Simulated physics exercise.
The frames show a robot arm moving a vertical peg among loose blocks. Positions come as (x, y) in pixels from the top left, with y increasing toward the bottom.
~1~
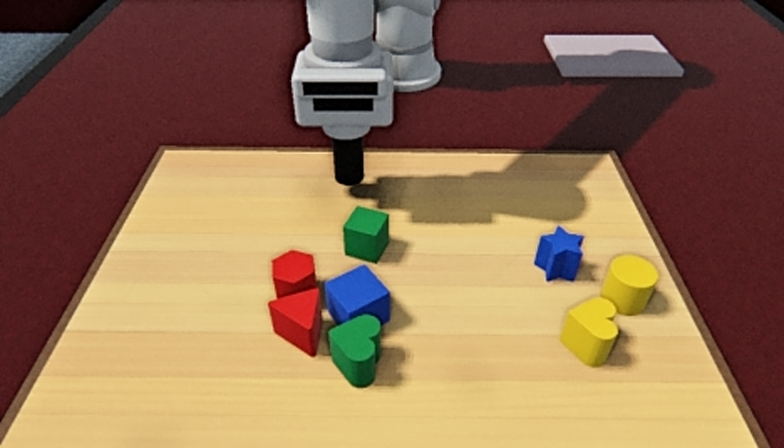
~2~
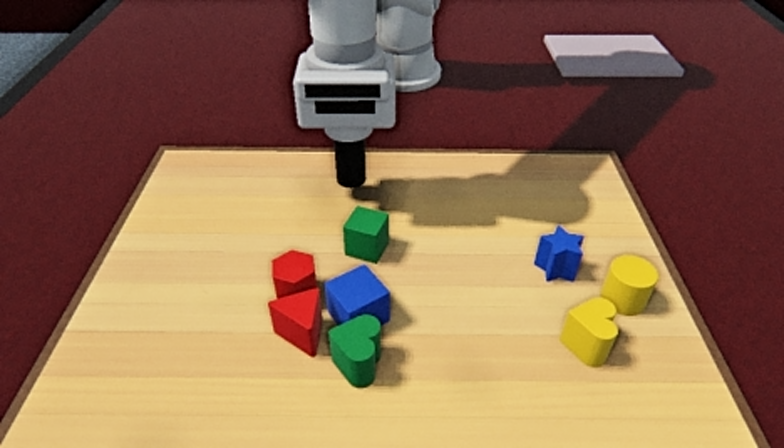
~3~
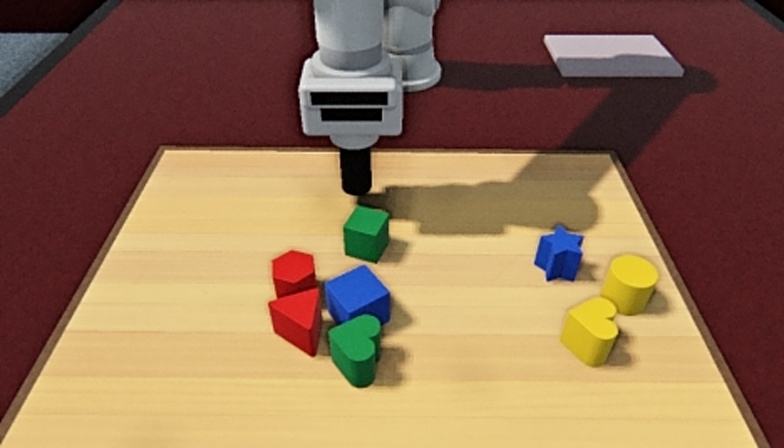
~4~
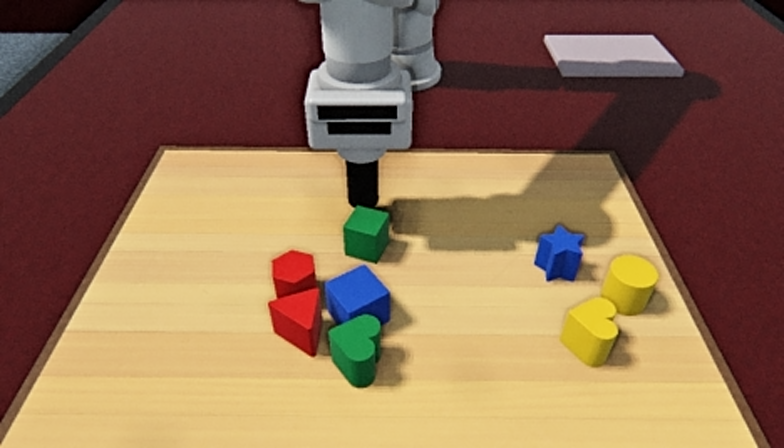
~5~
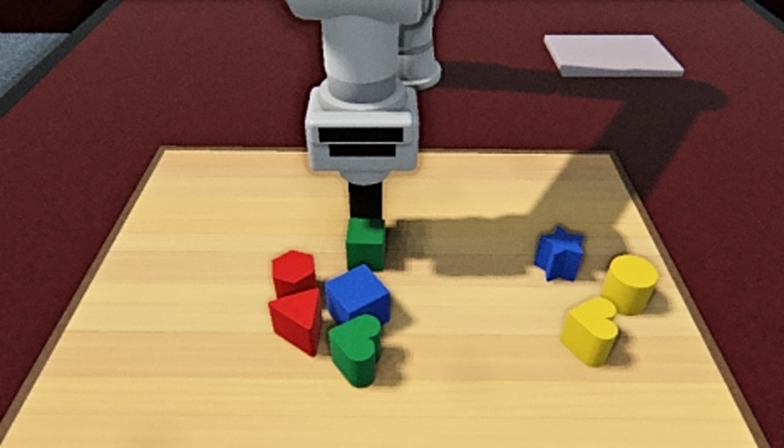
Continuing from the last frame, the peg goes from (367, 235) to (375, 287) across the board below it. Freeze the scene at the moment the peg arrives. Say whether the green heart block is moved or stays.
In the end it has been moved.
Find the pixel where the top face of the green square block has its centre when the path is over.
I'd guess (377, 287).
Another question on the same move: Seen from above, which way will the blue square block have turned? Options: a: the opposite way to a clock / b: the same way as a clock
Letter b.
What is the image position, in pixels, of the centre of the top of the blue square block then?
Put as a pixel place, it's (353, 324).
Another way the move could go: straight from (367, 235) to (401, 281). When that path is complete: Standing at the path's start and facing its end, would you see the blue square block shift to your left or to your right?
It's set to shift right.
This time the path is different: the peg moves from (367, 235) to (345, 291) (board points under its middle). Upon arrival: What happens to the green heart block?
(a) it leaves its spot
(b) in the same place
a.
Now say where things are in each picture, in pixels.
In the first picture, peg tip at (350, 177); block tops, red hexagonal block at (293, 265); blue square block at (357, 287); green heart block at (357, 336); green square block at (366, 220).
In the second picture, peg at (351, 180); blocks unchanged.
In the third picture, peg at (357, 187); blocks unchanged.
In the fourth picture, peg at (363, 200); blocks unchanged.
In the fifth picture, peg at (366, 222); red hexagonal block at (293, 265); blue square block at (357, 287); green heart block at (357, 336); green square block at (366, 230).
What follows on the original path. Halfway along, peg at (371, 246); blue square block at (357, 295); green square block at (370, 257).
At the end, peg at (375, 273); red hexagonal block in place; blue square block at (353, 324), turned 30° clockwise; green heart block at (347, 369); green square block at (377, 287).
